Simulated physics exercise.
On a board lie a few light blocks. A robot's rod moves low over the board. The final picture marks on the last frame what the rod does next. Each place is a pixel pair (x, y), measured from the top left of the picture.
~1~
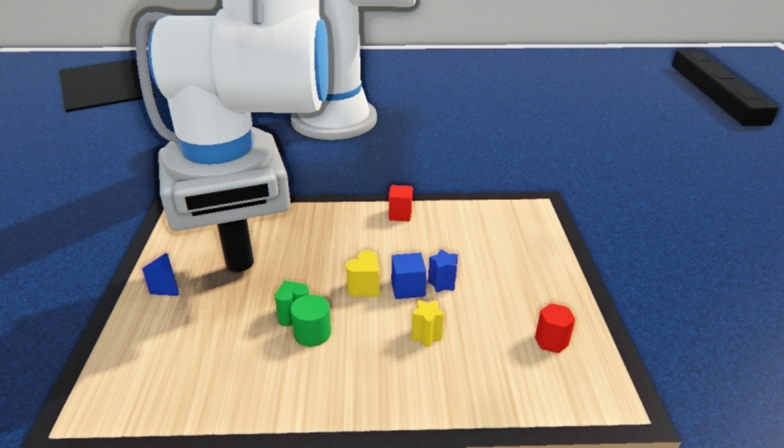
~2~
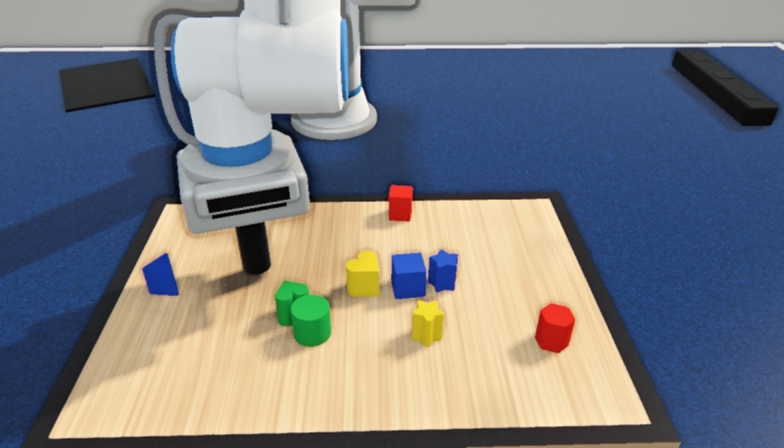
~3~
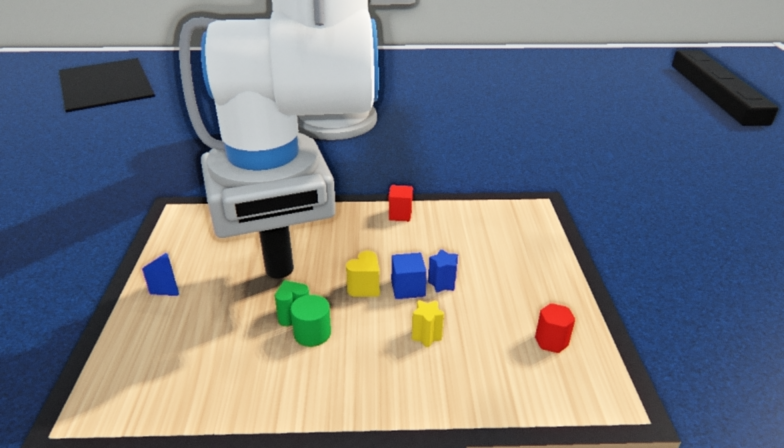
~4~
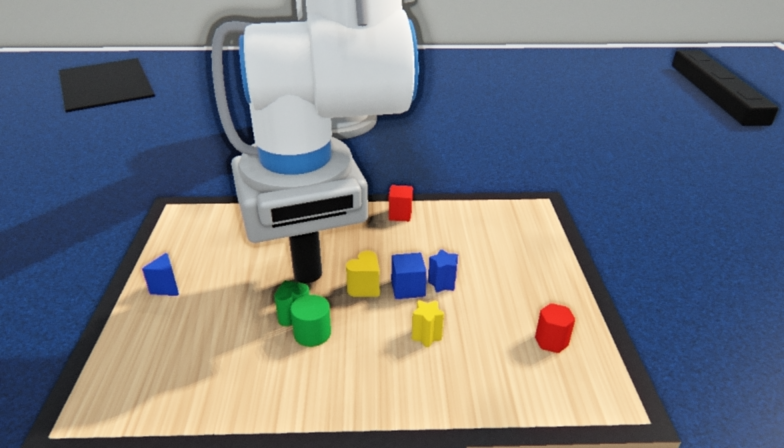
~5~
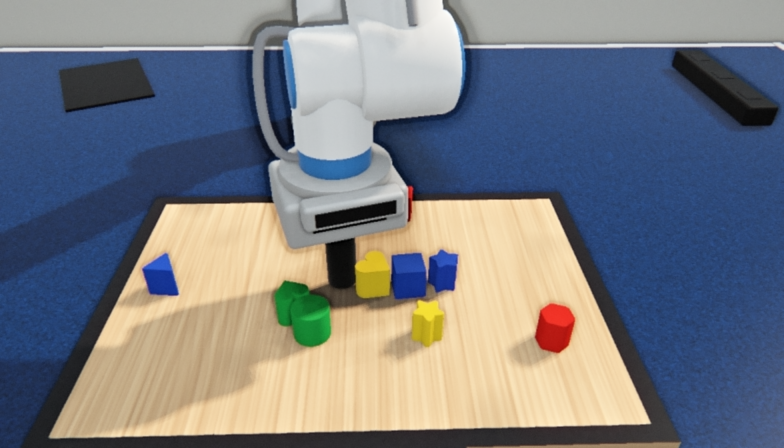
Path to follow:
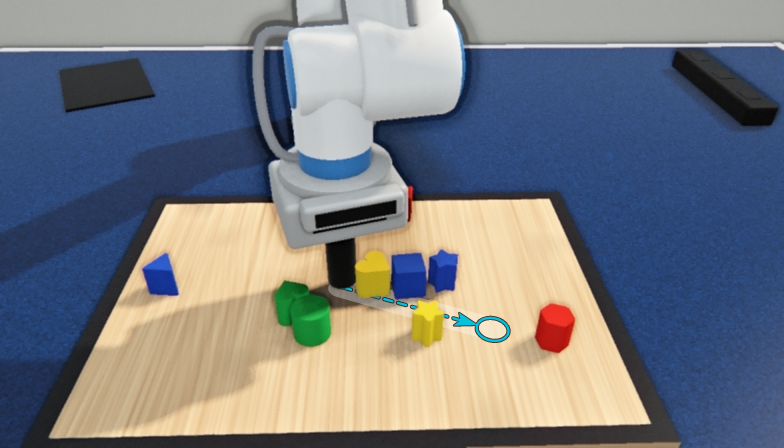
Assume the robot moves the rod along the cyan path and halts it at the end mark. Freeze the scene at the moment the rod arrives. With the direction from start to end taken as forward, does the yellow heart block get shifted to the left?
Final answer: Yes.
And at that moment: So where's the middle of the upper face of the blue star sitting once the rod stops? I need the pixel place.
The centre of its top will be at (471, 245).
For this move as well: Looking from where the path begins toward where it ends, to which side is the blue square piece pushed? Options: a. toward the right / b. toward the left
The one that fits is b, toward the left.
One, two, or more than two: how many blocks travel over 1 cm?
It displaces three or more.
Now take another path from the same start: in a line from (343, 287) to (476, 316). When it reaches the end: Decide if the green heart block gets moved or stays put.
It gets no push and keeps its place.
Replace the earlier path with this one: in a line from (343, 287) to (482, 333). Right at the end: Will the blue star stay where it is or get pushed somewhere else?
It ends up somewhere else.
The line goes from (343, 287) to (493, 329).
The first path, step by step. One third of the way, rod (390, 293); yellow heart block (419, 271), turned 30° anticlockwise; blue square piece (443, 260), turned 40° anticlockwise; blue star (466, 250), turned 20° anticlockwise.
Two thirds of the way, rod (442, 307); yellow heart block (467, 281), turned 55° anticlockwise; blue square piece (452, 258), turned 60° anticlockwise; blue star (471, 245), turned 35° anticlockwise.
At the end, rod (494, 321); yellow heart block (488, 280), turned 105° anticlockwise; blue square piece (452, 258), turned 65° anticlockwise; yellow star unmoved; blue star (471, 245), turned 35° anticlockwise.
